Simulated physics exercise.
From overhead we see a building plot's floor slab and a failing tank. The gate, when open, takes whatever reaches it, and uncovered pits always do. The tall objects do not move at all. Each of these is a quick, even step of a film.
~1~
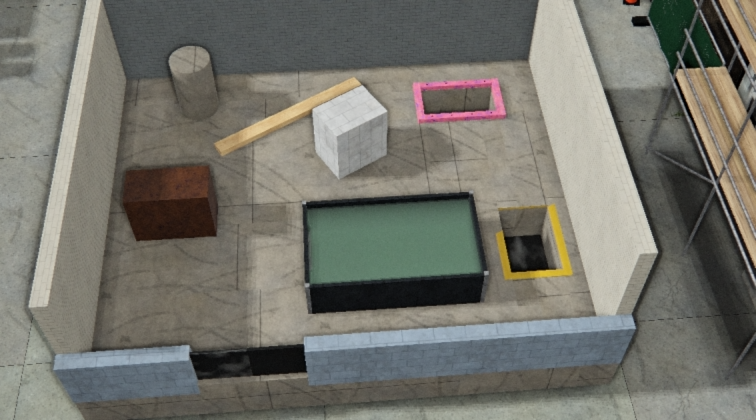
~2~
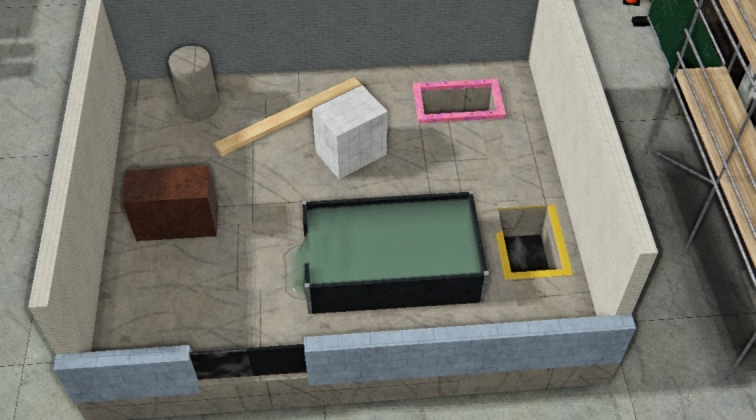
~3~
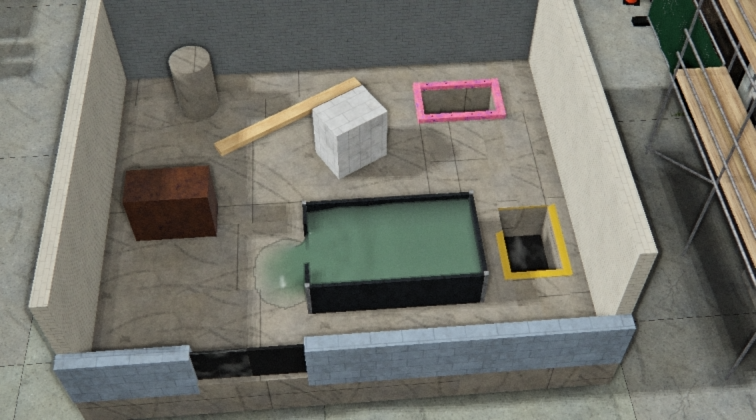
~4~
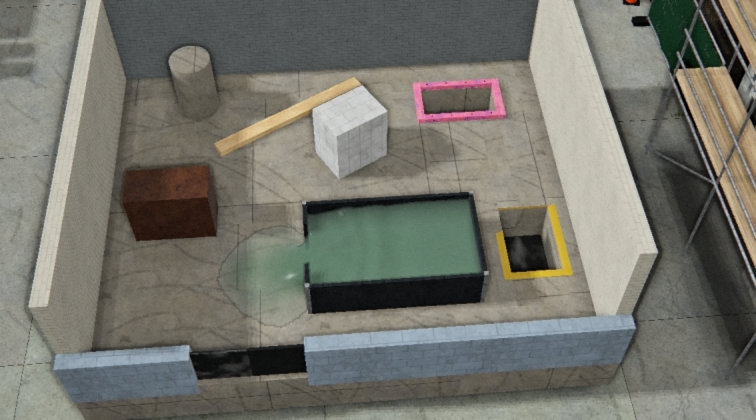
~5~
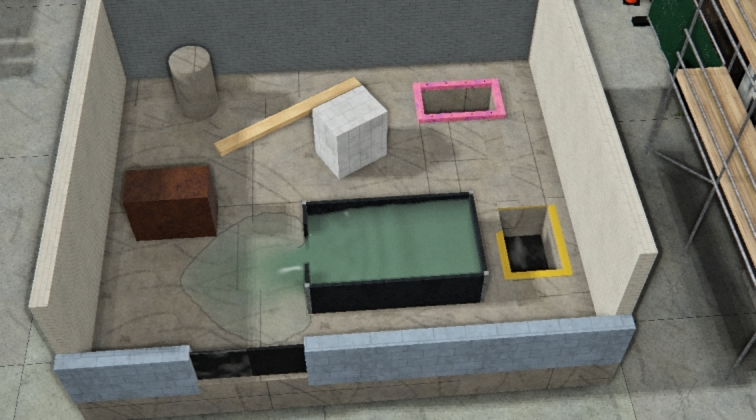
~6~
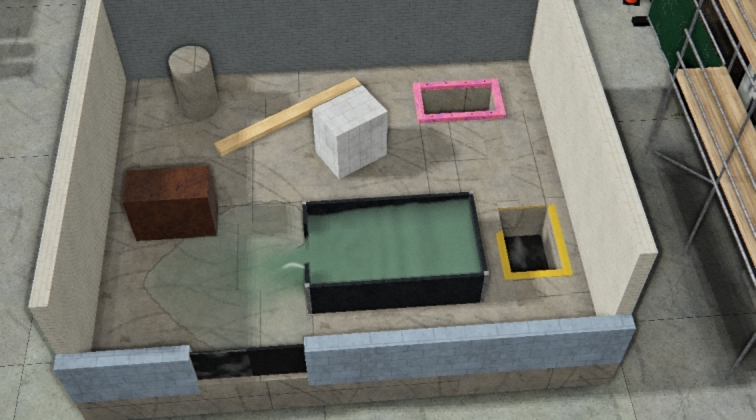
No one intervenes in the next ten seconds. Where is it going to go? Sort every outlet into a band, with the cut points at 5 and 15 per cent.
Final shares: The gate under 5 %; the pink pit under 5 %; the yellow pit under 5 %.
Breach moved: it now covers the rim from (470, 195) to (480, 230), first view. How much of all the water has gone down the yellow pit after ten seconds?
For yellow, roughly 75 in a hundred.
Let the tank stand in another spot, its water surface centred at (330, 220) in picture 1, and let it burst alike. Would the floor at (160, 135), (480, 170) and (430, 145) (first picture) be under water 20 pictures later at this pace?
Well, first one got wet, second one stays dry, third one stays dry.
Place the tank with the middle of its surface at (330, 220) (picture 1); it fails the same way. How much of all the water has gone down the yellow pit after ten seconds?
Within ten seconds the yellow pit collects 12 percent of the total.
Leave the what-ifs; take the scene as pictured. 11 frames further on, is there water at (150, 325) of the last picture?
Looking at that place, I'd say inundated.
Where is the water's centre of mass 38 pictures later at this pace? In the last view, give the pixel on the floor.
My guess is about (276, 256).
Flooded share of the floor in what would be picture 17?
My estimate is close to 30 per cent.
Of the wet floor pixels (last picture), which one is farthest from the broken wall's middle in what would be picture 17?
My estimate: Roughly (118, 154).
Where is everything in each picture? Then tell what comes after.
The first frame shows still water in the tank at (392, 241).
In the second frame, the front is at (297, 294), out from the gap at (309, 261).
In the third frame, water pours out at (310, 263) and has run to (262, 258).
In the fourth frame, the front is at (224, 283), out from the gap at (310, 263).
In the fifth frame, the front is at (186, 279), out from the gap at (310, 263).
In the sixth frame, the front is at (151, 287), out from the gap at (310, 262).
A moment on, water covers 20 % of the floor; the gate 0 %, the pink pit 0 %, the yellow pit 0 %.
Next, water covers 30 % of the floor; the gate 0 %, the pink pit 0 %, the yellow pit 0 %.
Then, water covers 40 % of the floor; the gate 0 %, the pink pit 0 %, the yellow pit 0 %.
Later, water covers 60 % of the floor; the gate 0 %, the pink pit 0 %, the yellow pit 0 %.
In the end, water covers 80 % of the floor; the gate 0 %, the pink pit 0 %, the yellow pit 3 %.
